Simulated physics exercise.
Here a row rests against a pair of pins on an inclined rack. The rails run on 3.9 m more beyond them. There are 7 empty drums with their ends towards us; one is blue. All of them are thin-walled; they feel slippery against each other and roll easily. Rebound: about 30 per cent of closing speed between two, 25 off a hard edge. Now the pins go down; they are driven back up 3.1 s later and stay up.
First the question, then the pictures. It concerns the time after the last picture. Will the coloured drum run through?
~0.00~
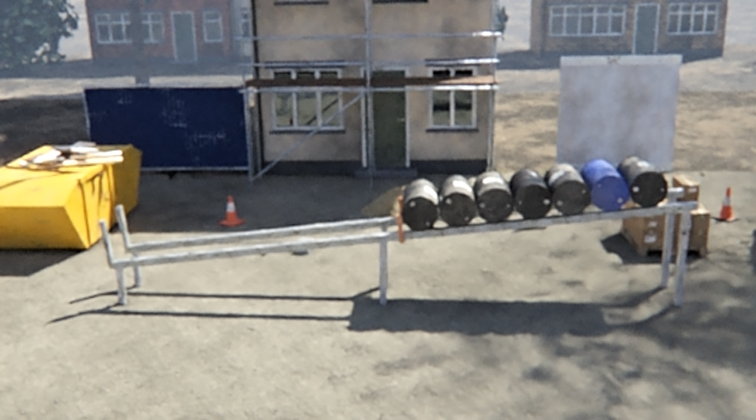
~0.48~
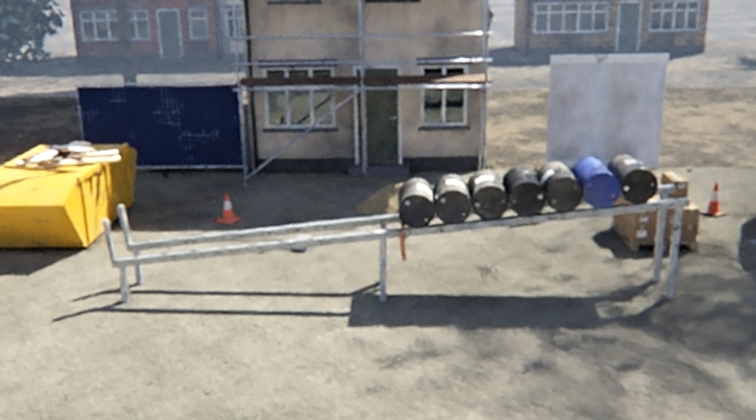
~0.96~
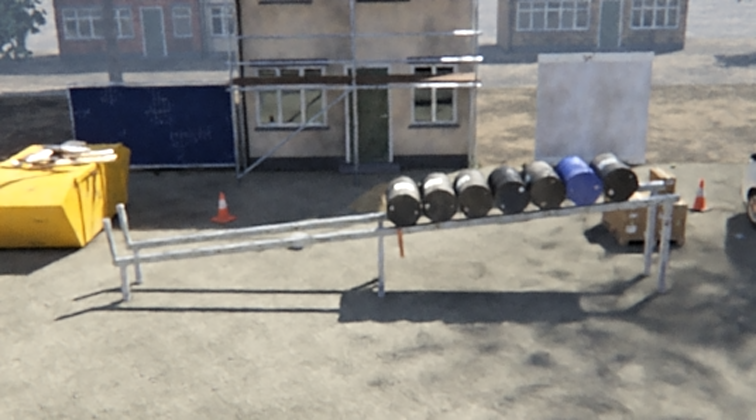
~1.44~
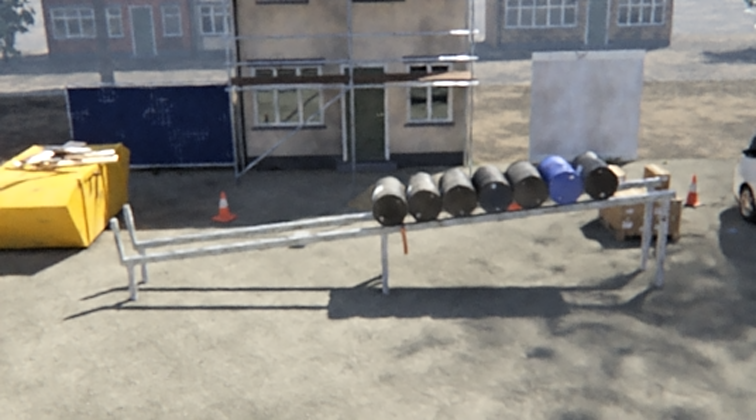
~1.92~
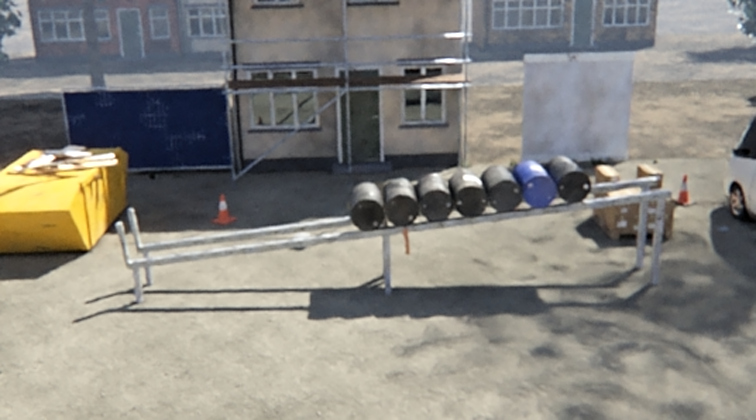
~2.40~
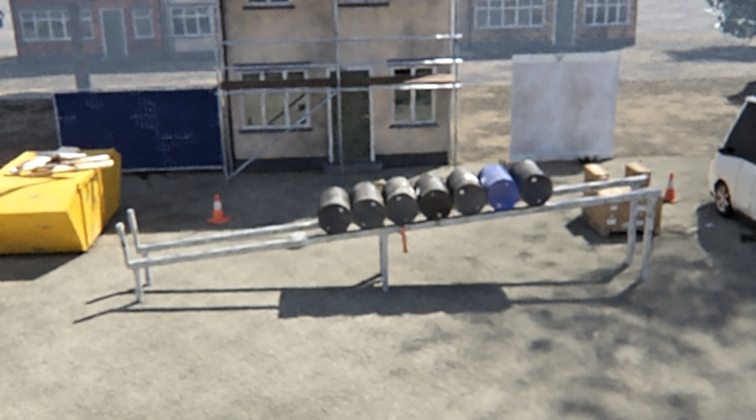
No.
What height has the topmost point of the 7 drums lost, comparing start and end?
It sits roughly 25 cm lower at the end.
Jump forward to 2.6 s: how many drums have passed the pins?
Tally by then: 3.
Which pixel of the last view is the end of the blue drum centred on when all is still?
Roughly (420, 207).
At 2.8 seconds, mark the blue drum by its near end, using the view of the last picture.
Around pixel (472, 200).
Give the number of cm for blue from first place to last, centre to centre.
Shift - blue 240.
After 2.6 s, blue is on the rails, 125 cm above the pins, rolling left; 3 through so far.
After 2.8 s, blue is on the rails, 105 cm above the pins, rolling left; 3 through so far.
After 3.5 s, blue is on the rails, 30 cm above the pins, rolling right; 5 through so far.
At rest (4.9 s), blue is on the rails, 25 cm above the pins; 5 through so far.
